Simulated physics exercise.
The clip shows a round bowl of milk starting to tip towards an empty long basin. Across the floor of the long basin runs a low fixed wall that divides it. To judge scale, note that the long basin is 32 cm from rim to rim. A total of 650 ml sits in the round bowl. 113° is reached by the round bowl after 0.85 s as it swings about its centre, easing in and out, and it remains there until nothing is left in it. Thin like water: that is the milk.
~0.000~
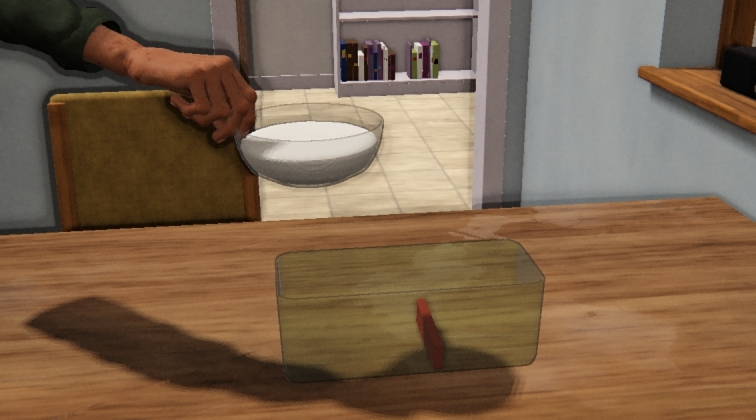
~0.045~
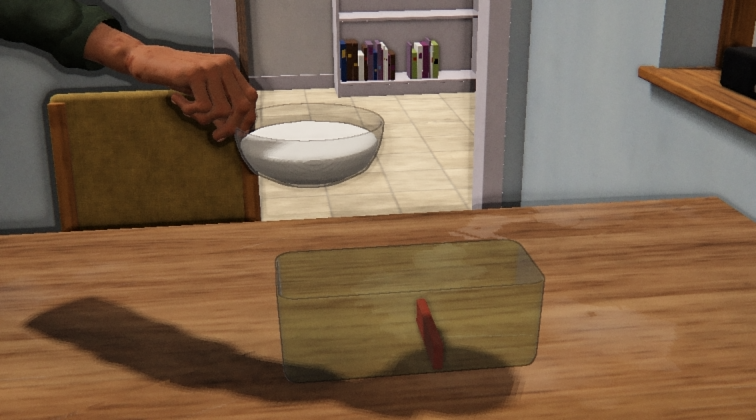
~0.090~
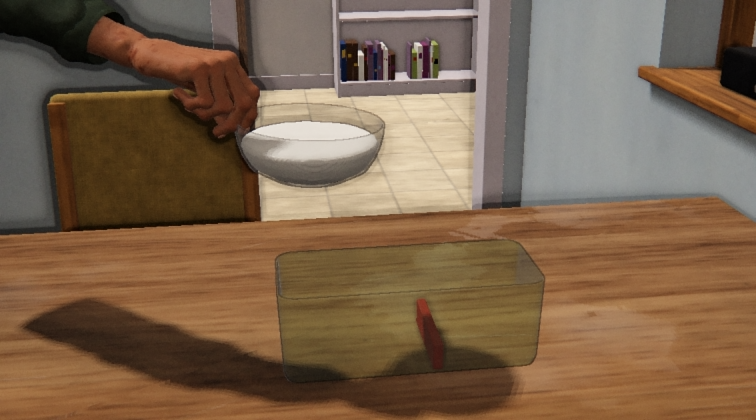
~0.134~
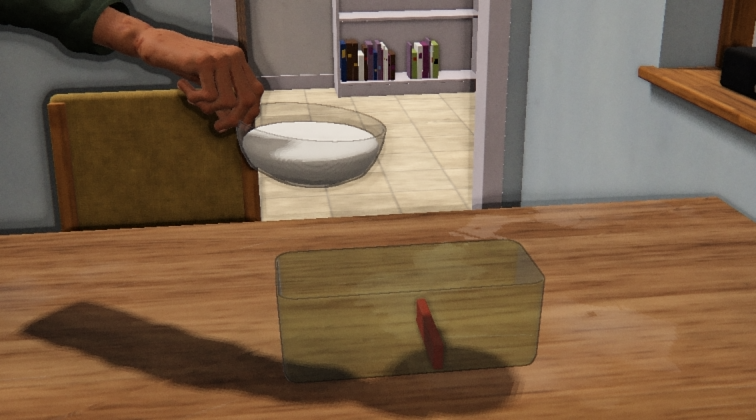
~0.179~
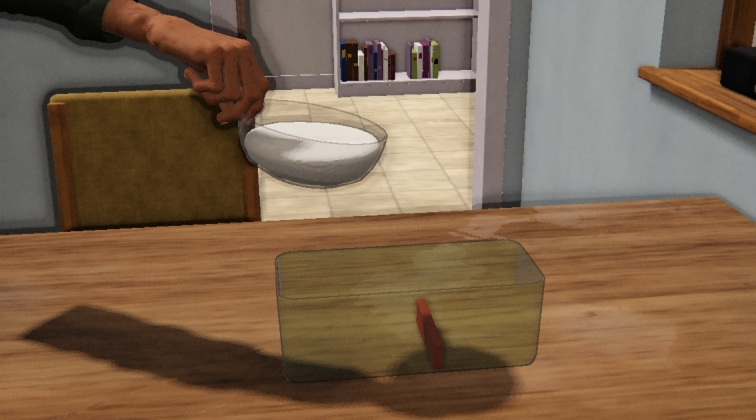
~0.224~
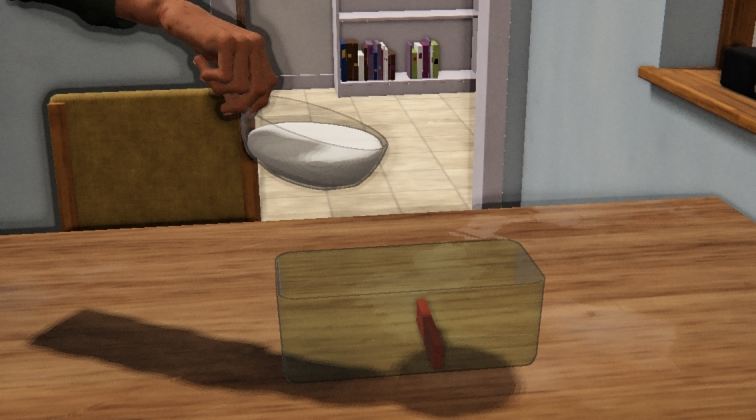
A hand slowly tilts a clear bowl of milk to the right above a wooden table.
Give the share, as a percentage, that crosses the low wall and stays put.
Around 39 %.
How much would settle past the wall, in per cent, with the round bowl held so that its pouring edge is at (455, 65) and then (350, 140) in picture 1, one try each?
I'd expect close to 60 per cent and then close to 15 per cent.
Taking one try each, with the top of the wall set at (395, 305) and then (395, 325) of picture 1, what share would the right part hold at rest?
75 % and 70 %.
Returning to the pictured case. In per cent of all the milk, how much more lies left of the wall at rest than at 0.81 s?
About 3 per cent.
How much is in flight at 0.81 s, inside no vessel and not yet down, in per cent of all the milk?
About 6 % of the total.
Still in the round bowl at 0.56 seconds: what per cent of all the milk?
Roughly 20 %.
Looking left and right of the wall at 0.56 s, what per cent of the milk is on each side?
8 left and 20 right, roughly.
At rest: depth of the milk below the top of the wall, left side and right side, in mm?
Noted: Left near 18 mm, right near 18 mm.
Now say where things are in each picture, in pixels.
Tilt 0°; pouring edge (382, 120); surface from (240, 141) to (377, 135); the long basin's rim runs from (277, 277) to (531, 261); the wall's top is at (429, 322), in the first frame.
Tilt 1°; pouring edge (382, 121); surface from (240, 140) to (377, 136), in the second frame.
Tilt 3°; pouring edge (383, 123); surface from (240, 140) to (378, 137), in the third frame.
Tilt 7°; pouring edge (384, 128); surface from (242, 139) to (378, 139), in the fourth frame.
Tilt 12°; pouring edge (385, 135); surface from (244, 137) to (380, 141), in the fifth frame.
Tilt 18°; pouring edge (386, 143); surface from (246, 136) to (382, 141), in the sixth frame.
By 0.56 s the tilt is 84° and 19 per cent is still to pour, 8 is left of the wall and 20 right of it.
By 0.81 s the tilt is 112° and 0 per cent is still to pour, 55 is left of the wall and 39 right of it.
By 1.07 s the tilt is 113° and 0 per cent is still to pour, 59 is left of the wall and 39 right of it.
By 1.35 s the tilt is 113° and 0 per cent is still to pour, 59 is left of the wall and 39 right of it.
At rest 59 per cent lies left of the wall, 39 right of it and 2 outside.
